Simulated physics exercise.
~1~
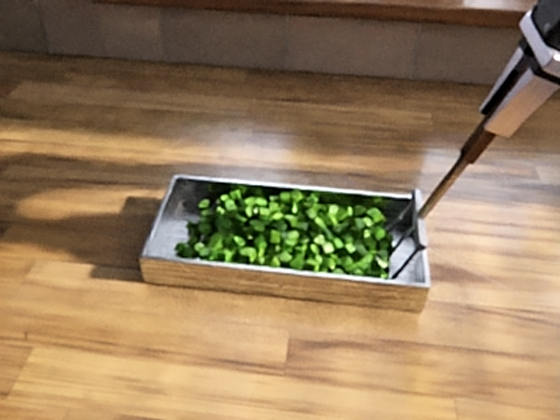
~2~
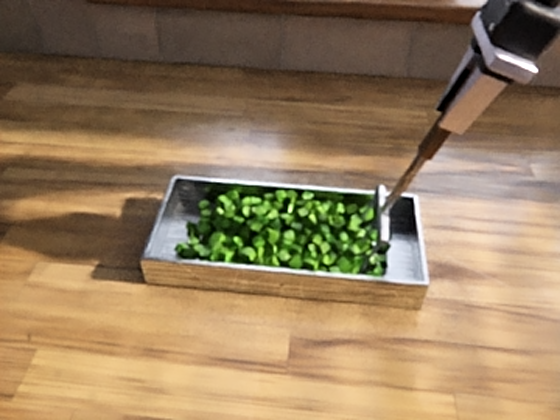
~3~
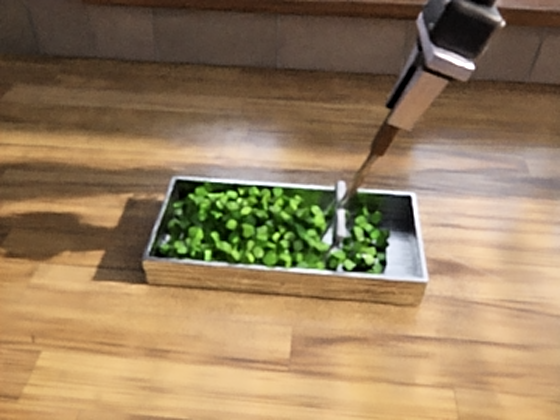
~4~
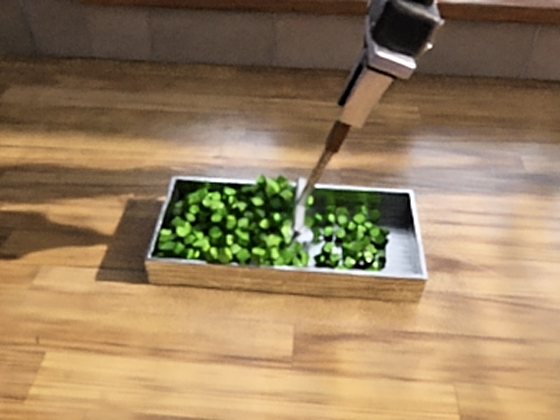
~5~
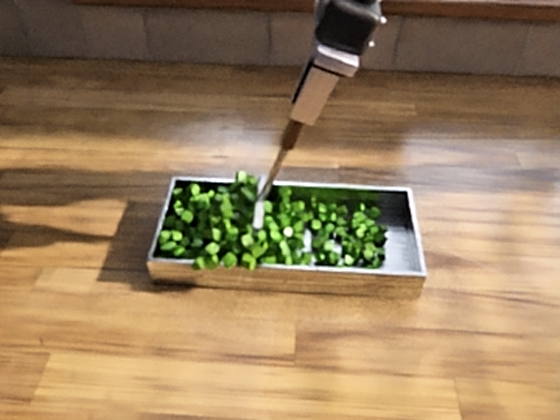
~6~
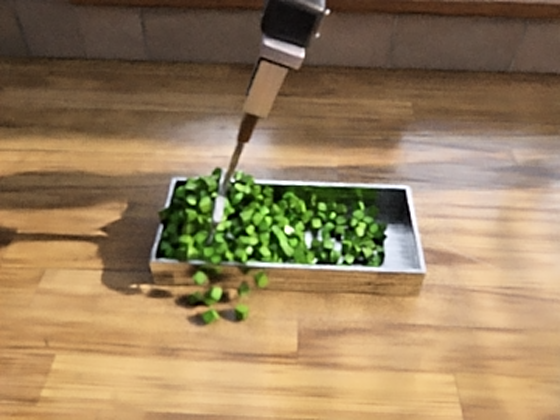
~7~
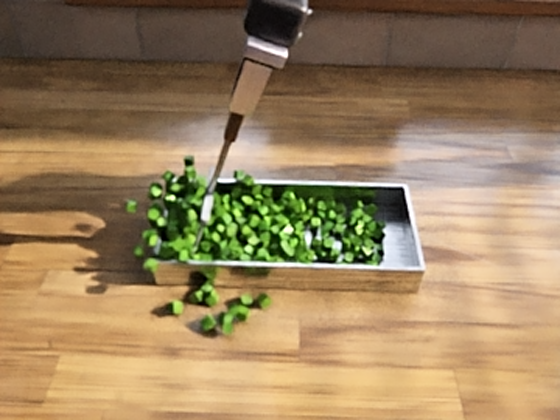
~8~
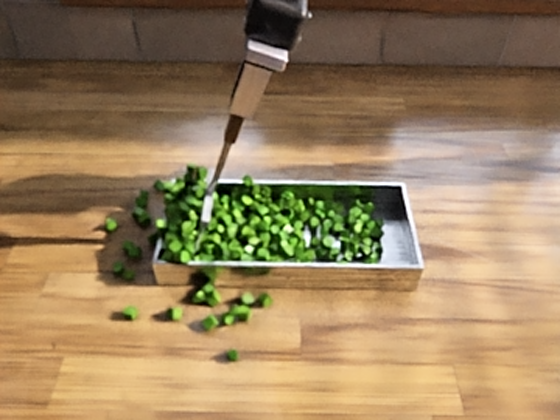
A robotic arm drags a fork left through green pieces in a tin, spilling some outside.
